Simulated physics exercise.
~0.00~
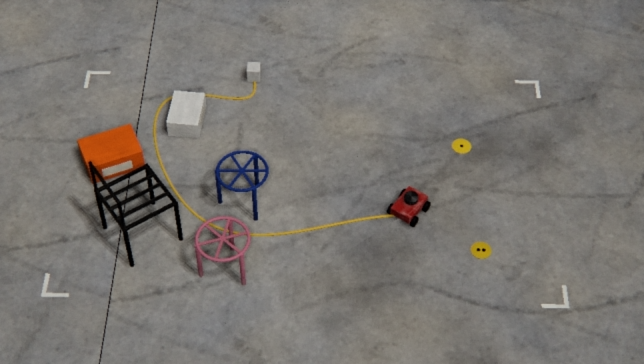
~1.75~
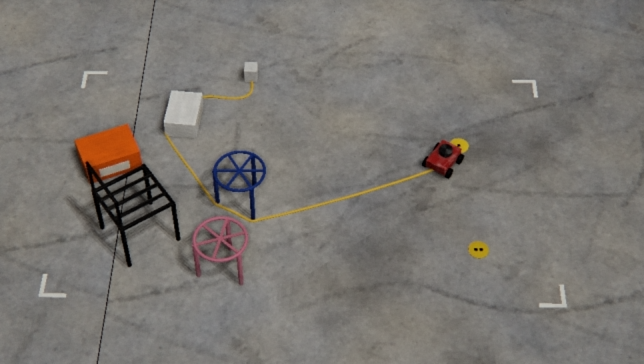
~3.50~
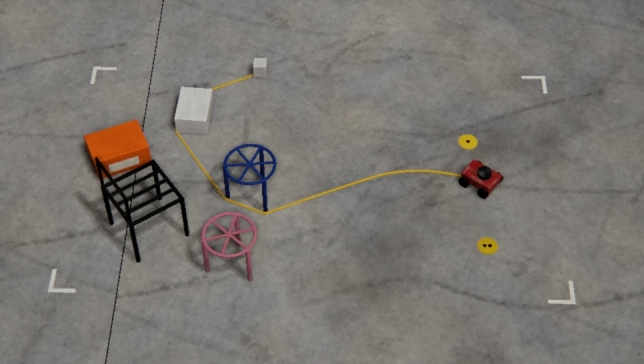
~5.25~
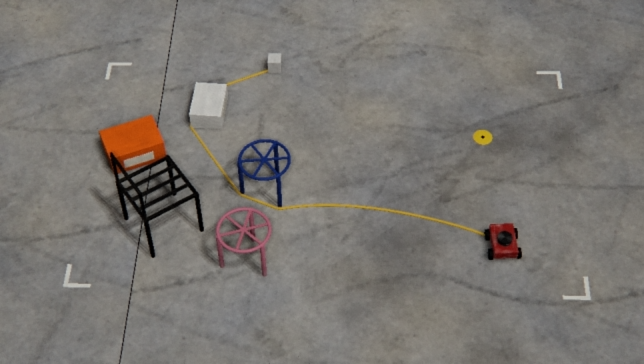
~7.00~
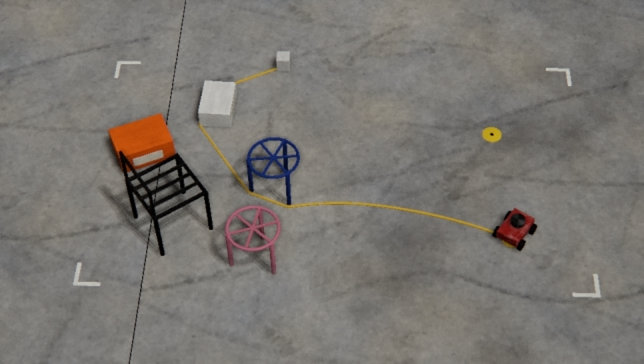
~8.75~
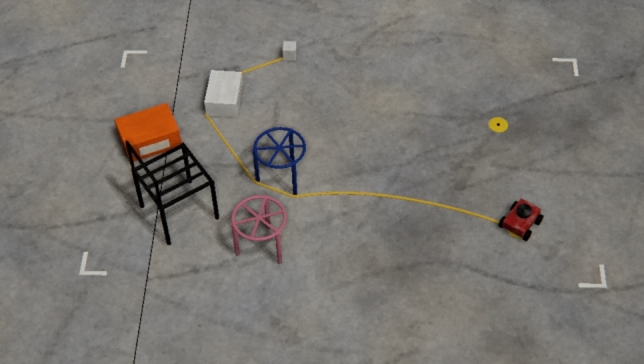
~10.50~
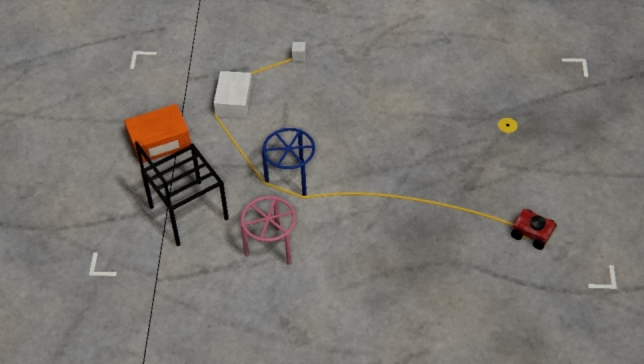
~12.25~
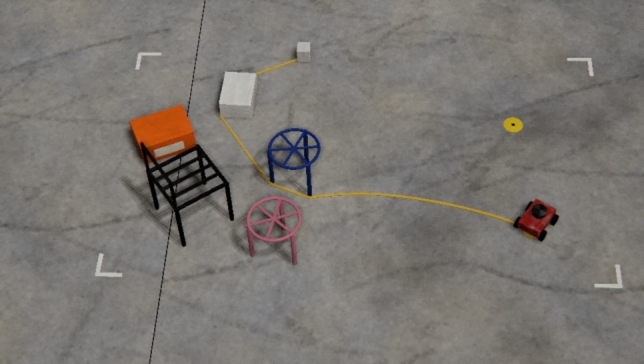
At first, a small red cart sits on a grey marbled floor, trailing a yellow lead that curves back past a pink stool and a white carton to a small pale block. The cart drives up and right to the upper yellow mark, drawing the lead straighter so that it bends near the blue stool's legs. It then heads down and slightly right to the lower mark, covering it. There it shifts its heading a little but stays put as the view drifts left. At the end, the lead still reaches the block, and the stools, black chair and cartons stand in place.
